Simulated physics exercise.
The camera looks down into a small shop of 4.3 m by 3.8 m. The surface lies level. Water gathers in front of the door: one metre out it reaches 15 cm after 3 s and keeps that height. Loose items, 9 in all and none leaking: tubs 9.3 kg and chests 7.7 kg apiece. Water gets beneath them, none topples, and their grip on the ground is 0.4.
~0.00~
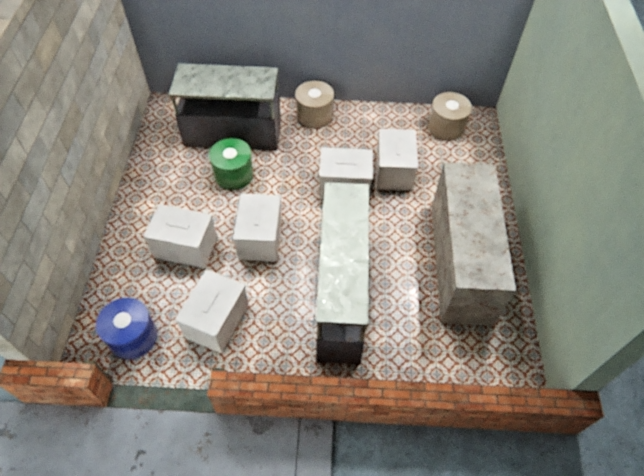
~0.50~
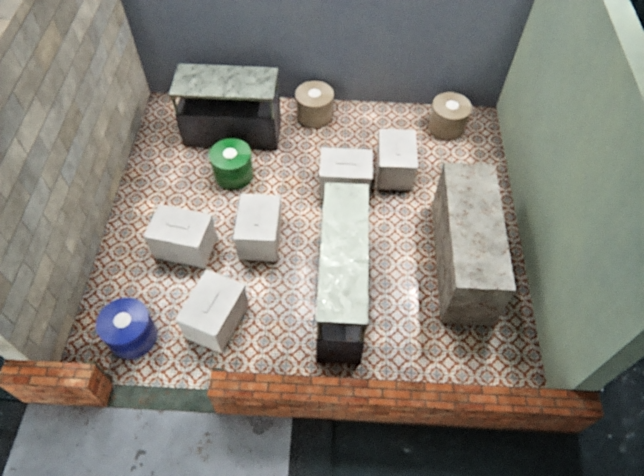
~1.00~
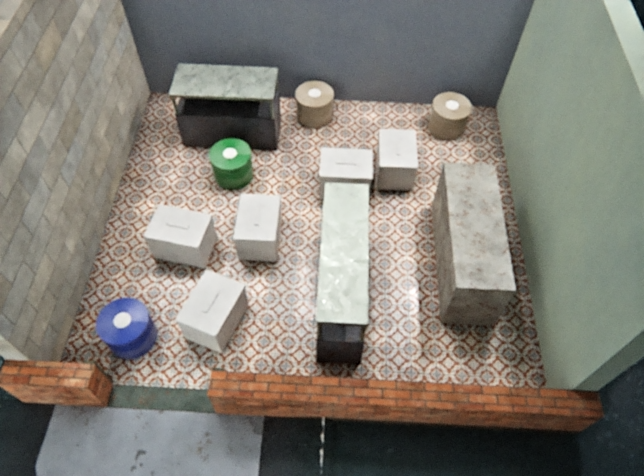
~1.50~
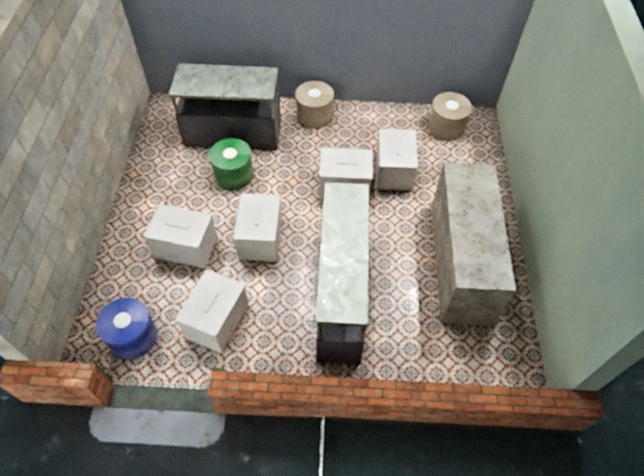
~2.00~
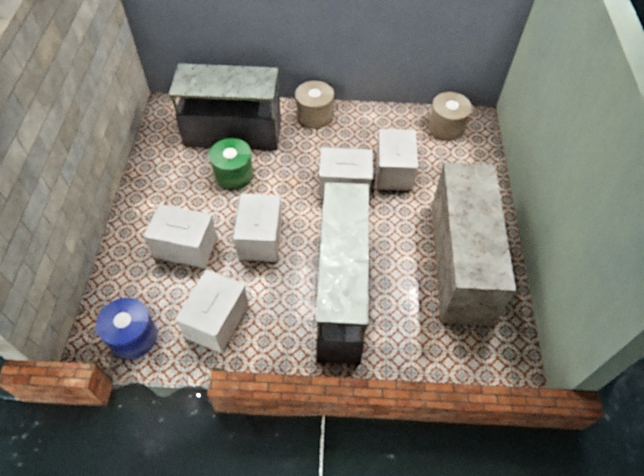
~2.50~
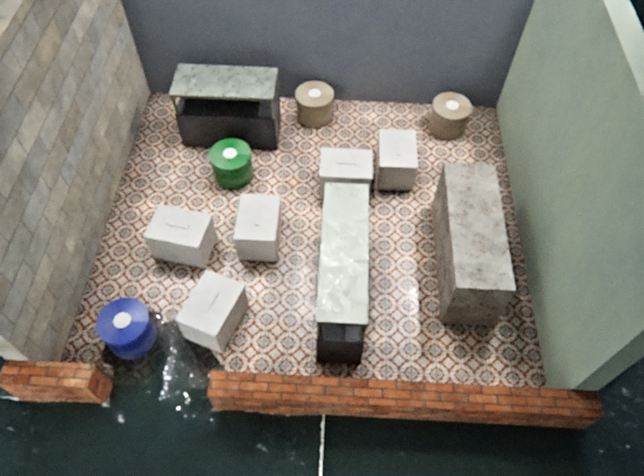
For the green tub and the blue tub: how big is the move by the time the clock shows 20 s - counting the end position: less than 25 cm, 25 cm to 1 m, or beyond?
The green tub gets carried off; the blue tub travels far.
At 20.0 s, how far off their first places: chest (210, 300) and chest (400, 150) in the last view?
In that order: 150 cm, 100 cm.
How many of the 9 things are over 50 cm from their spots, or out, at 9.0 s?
6 of them.
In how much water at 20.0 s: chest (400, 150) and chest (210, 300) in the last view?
Roughly 12 and 9 cm.
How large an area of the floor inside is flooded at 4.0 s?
Some 3.0 m2.
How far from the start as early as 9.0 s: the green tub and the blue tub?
About 50 and 200 cm.
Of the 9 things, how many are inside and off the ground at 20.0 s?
At that moment 9.
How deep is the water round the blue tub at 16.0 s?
About 9 cm.
After 4.0 s the green tub is near (230, 154), 0.0 m from its start, aground; the blue tub is near (101, 291), 0.4 m from its start, aground; 0 afloat.
After 9.0 s the green tub is near (277, 148), 0.5 m from its start, afloat; the blue tub is near (134, 150), 2.0 m from its start, afloat; 3 afloat.
After 16.0 s the green tub is near (443, 135), 2.3 m from its start, afloat; the blue tub is near (176, 81), 3.1 m from its start, afloat; 9 afloat.
After 20.0 s the green tub is near (452, 166), 2.4 m from its start, afloat; the blue tub is near (176, 80), 3.1 m from its start, afloat; 9 afloat.
